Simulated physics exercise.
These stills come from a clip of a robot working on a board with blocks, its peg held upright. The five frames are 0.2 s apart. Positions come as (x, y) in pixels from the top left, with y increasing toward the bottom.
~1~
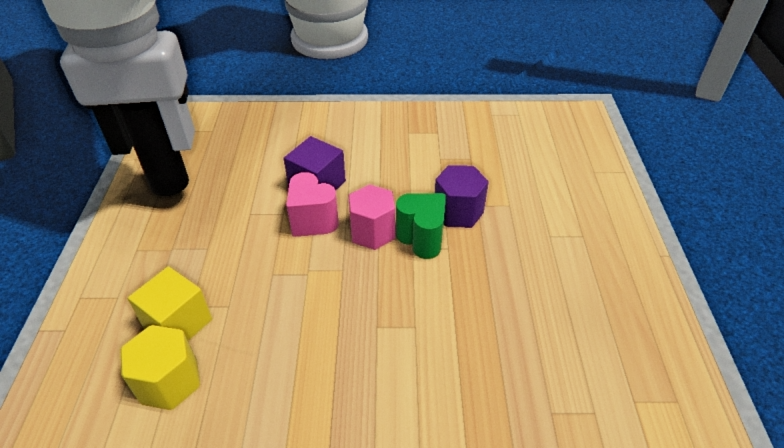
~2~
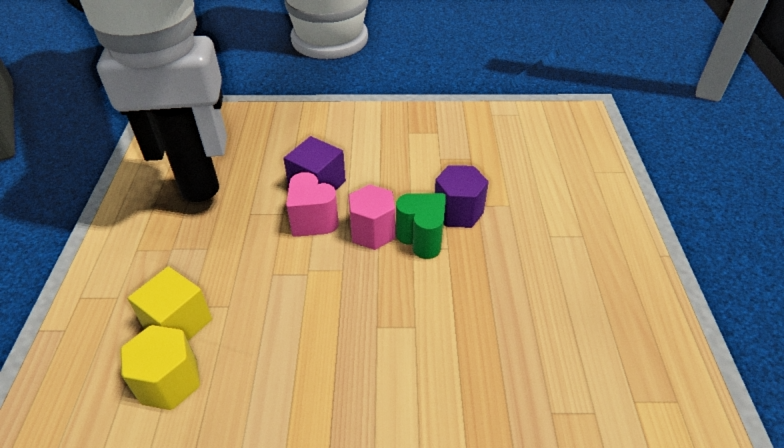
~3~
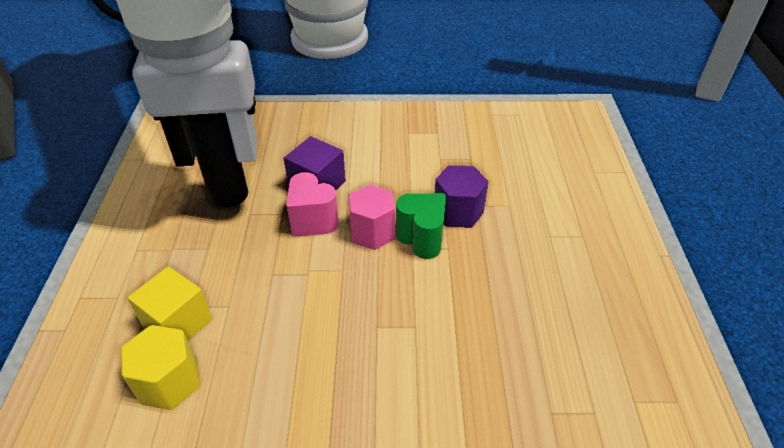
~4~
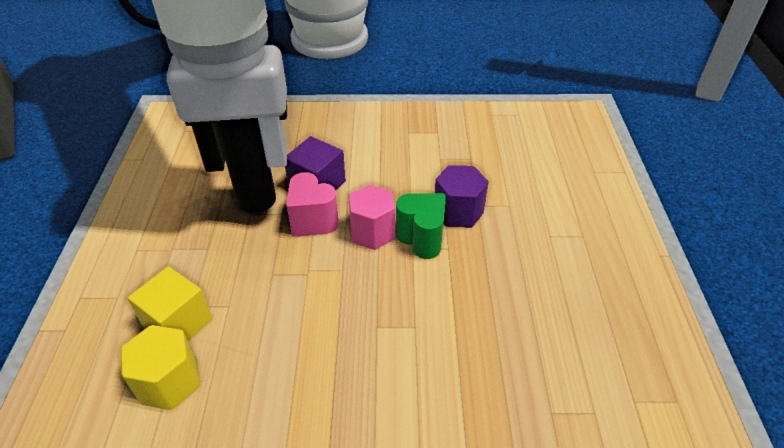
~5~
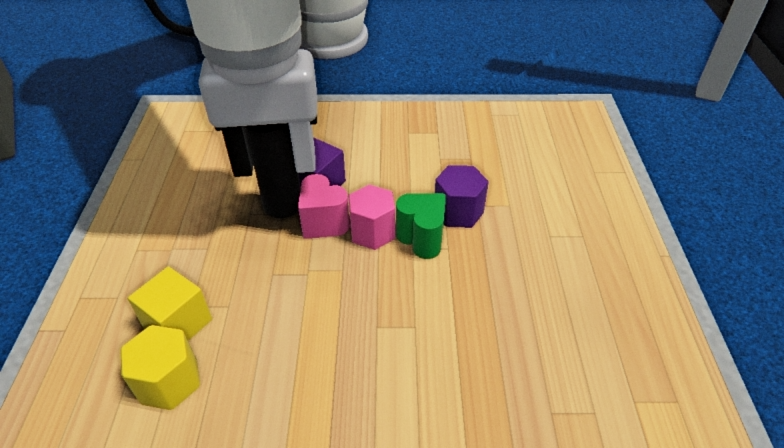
The video shows a robot arm with a black peg moving steadily right across a wooden board, past two yellow blocks, until it meets a pink heart block and nudges it slightly right, beside pink, green and purple blocks.
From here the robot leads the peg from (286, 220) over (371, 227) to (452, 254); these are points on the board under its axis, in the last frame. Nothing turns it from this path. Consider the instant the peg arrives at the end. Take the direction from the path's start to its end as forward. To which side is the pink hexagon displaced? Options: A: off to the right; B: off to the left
It's A.
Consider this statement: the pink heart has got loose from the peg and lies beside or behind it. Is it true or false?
Verdict: True.
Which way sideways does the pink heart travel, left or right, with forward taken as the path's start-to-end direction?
It moves left.
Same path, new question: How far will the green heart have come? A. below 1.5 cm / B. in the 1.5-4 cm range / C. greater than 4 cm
It's C.
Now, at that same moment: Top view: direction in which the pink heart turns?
That block twists counter-clockwise.
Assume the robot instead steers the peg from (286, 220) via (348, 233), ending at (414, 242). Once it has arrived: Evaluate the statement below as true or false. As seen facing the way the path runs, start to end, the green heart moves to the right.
That statement is accurate.
The first path, step by step. One third of the way, peg at (342, 207); pink heart at (380, 184), turned 15° anticlockwise; pink hexagon at (405, 210), turned 75° clockwise; green heart at (453, 221), turned 50° anticlockwise.
Two thirds of the way, peg at (398, 219); pink heart at (420, 179), turned 60° anticlockwise; pink hexagon at (432, 224), turned 105° clockwise; green heart at (479, 236), turned 75° anticlockwise; purple hexagon at (469, 177), turned 15° clockwise.
At the end, peg at (453, 239); pink heart at (422, 180), turned 65° anticlockwise; pink hexagon at (484, 252), turned 130° clockwise; green heart at (532, 259), turned 90° anticlockwise; purple hexagon at (469, 176), turned 20° clockwise.
